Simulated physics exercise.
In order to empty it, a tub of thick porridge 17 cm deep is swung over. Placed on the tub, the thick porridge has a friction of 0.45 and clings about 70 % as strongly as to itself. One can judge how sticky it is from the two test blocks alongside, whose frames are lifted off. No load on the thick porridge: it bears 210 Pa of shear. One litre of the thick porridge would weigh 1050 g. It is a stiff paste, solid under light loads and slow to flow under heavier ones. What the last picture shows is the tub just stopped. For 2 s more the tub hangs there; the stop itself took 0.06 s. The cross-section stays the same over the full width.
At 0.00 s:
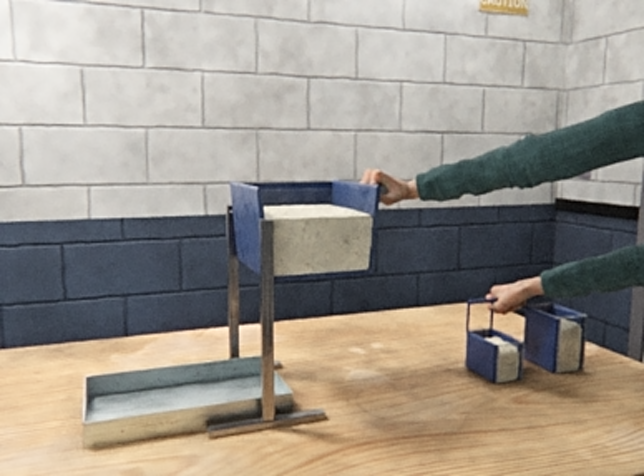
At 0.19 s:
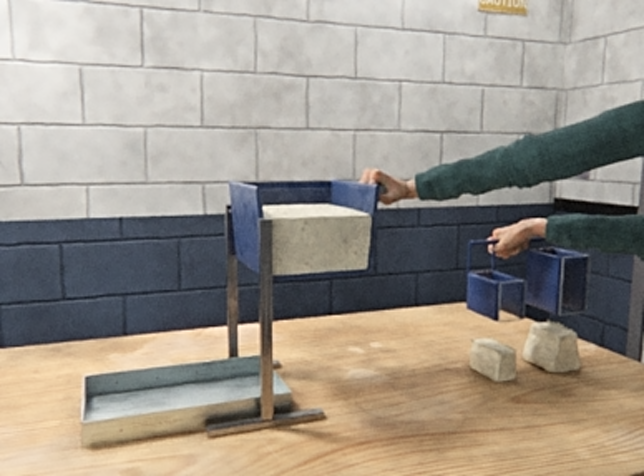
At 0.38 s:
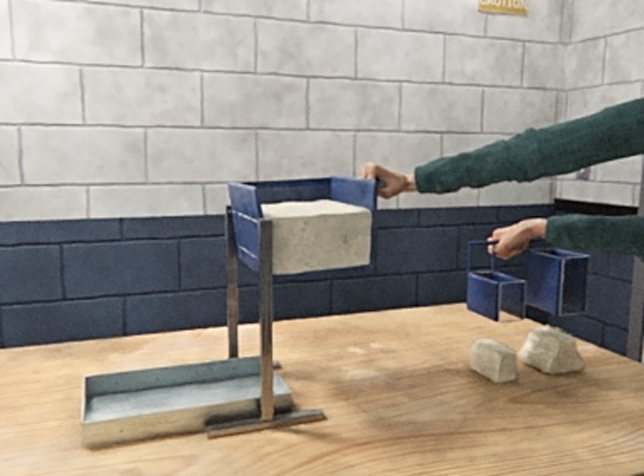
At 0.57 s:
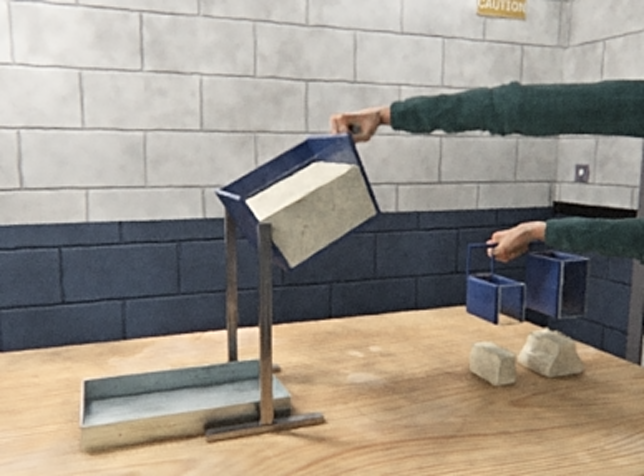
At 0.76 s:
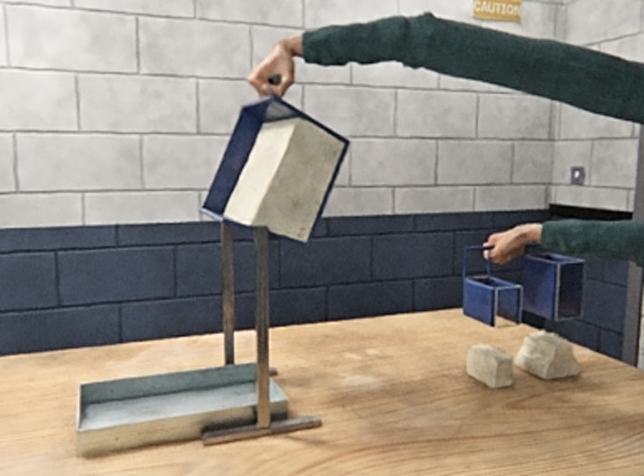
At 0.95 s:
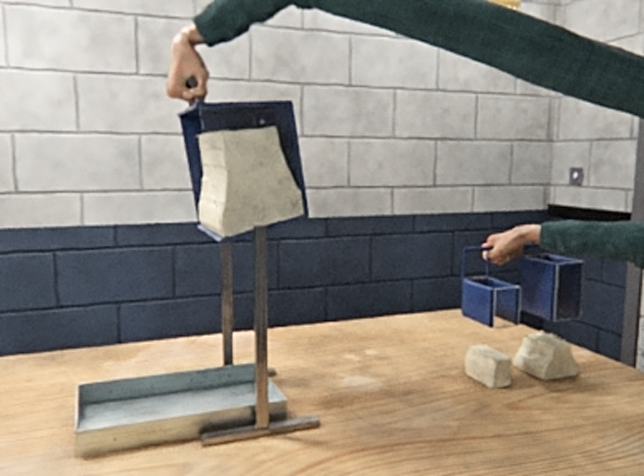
A blue tub holding a thick, pale porridge-like mass sits on a dark metal stand above a shallow grey tray, seen from the front and slightly above on a wooden table before a white and navy block wall. At right, a hand lifts two small blue boxes off pale blocks, which sag slightly. Meanwhile another green-sleeved arm swings the tub up and over leftward, as the view shifts slightly.
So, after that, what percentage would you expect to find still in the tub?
I would expect about 17 % still in the tub.
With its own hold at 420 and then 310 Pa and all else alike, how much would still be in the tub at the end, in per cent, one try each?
0 in a hundred, followed by 25 in a hundred.
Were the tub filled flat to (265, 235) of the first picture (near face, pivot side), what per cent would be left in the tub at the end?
Roughly 30 per cent would still be in the tub at the end.
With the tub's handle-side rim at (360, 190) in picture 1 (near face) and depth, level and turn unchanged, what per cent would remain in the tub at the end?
Near 20 per cent.
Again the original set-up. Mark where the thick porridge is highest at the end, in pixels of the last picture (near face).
I'd say it peaks at roughly (253, 208) in the last picture.
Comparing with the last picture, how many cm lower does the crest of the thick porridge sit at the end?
Roughly 15 cm.
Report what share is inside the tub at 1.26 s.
Near 30 %.
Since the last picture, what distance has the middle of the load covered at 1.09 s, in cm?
Looks like around 10 cm to me.
After 1.09 s, the tub is at 99 degrees and holds 57 %.
After 1.26 s, the tub is at 99 degrees and holds 29 %.
After 1.43 s, the tub is at 99 degrees and holds 23 %.
After 1.60 s, the tub is at 99 degrees and holds 21 %.
After 2.95 s, at the end, the tub is at 99 degrees and holds 17 %.
